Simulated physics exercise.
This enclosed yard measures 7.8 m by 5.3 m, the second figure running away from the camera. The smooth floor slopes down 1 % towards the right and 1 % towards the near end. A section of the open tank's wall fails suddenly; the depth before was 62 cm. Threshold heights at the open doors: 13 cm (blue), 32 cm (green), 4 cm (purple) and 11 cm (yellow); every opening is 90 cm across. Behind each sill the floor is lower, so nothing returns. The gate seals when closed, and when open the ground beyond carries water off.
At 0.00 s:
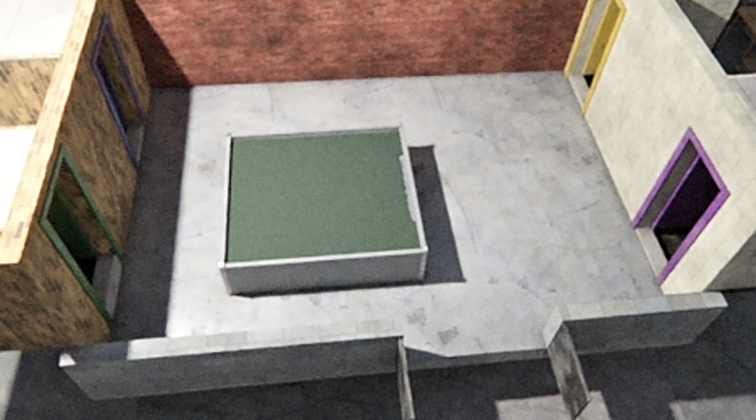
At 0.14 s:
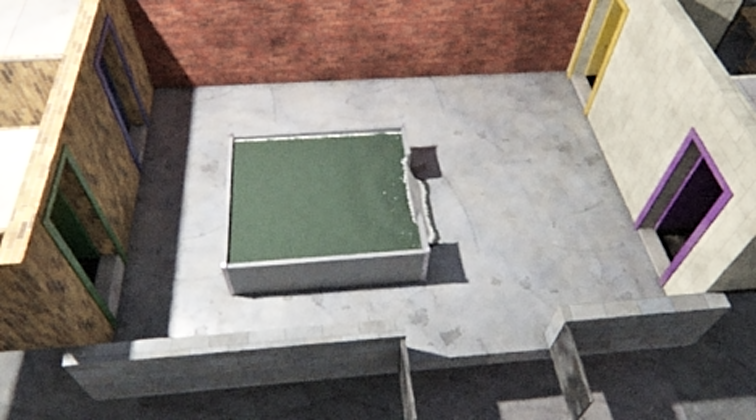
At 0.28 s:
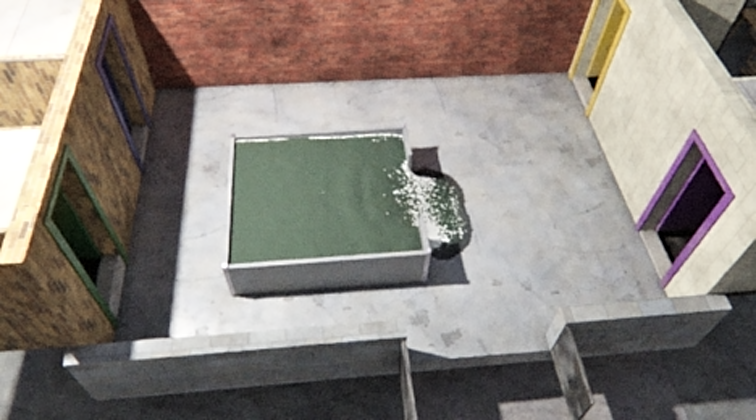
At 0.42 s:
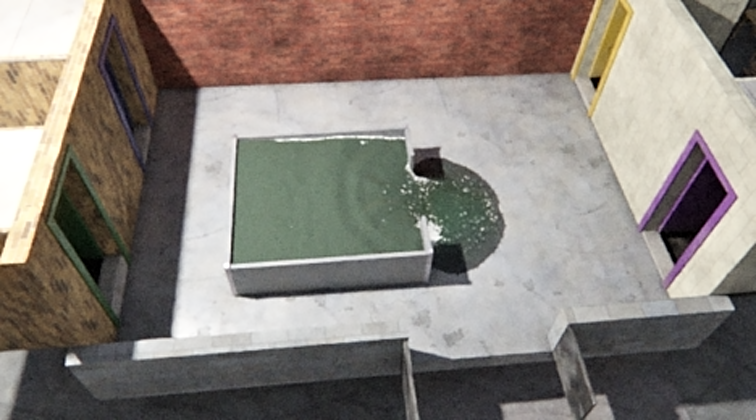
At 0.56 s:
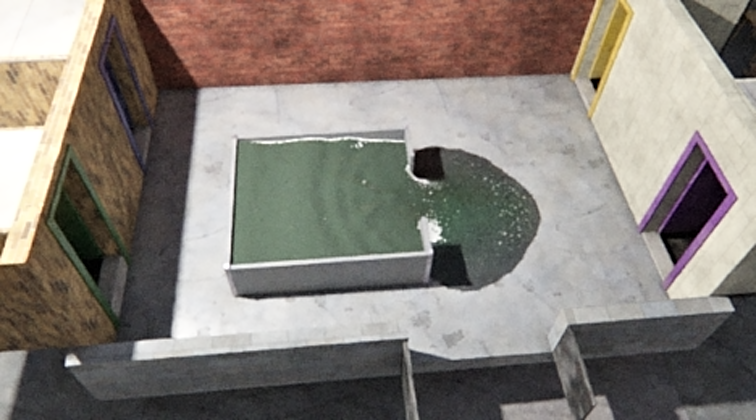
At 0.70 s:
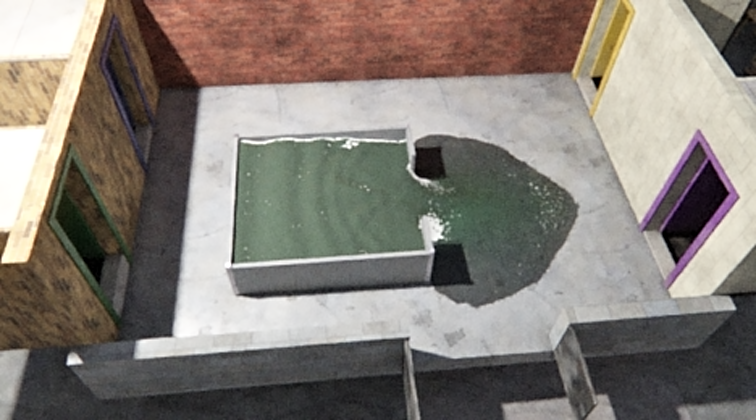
To begin with, a walled tank of still green water stands on a pale enclosed yard floor. Part of its right wall gives way and water pours through the gap, foaming white, then spreads rightward across the floor in a widening dark, rounded sheet while ripples cross the tank.
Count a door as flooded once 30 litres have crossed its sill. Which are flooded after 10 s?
The water let in: At the blue door it stays under the limit; at the green door it stays under the limit; at the purple door it exceeds the limit; at the yellow door it goes over the limit.
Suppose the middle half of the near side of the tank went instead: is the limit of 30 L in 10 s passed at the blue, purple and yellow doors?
Then: Blue below, purple over, yellow not over.
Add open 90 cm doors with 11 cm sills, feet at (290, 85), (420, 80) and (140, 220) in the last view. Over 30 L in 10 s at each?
In turn: Below, not over, under.
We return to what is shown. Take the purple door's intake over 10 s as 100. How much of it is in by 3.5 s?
Some 35 per cent by then.
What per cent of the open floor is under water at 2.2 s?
Near 40 per cent is wet.
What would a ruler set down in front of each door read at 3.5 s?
Depths in cm: Blue 0, green 0, purple 24, yellow 22.
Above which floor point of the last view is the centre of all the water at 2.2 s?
Around (402, 214).
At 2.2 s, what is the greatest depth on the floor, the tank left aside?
Roughly 36 cm.
After 1.4 s water covers 30 % of the floor and is deepest (41 cm) near (421, 214); blue door not reached, green door not reached, purple door 11 cm at the sill, 6 L in, yellow door not reached.
After 2.2 s water covers 40 % of the floor and is deepest (36 cm) near (421, 214); blue door not reached, green door not reached, purple door 20 cm at the sill, 89 L in, yellow door 15 cm at the sill, 0 L in.
After 3.5 s water covers 40 % of the floor and is deepest (28 cm) near (566, 77); blue door not reached, green door not reached, purple door 24 cm at the sill, 272 L in, yellow door 22 cm at the sill, 29 L in.
After 6.0 s water covers 70 % of the floor and is deepest (20 cm) near (612, 185); blue door not reached, green door not reached, purple door 18 cm at the sill, 495 L in, yellow door 16 cm at the sill, 100 L in.
After 10.0 s water covers 90 % of the floor and is deepest (16 cm) near (616, 194); blue door 5 cm at the sill, 0 L in, green door 1 cm at the sill, 0 L in, purple door 14 cm at the sill, 726 L in, yellow door 11 cm at the sill, 129 L in.
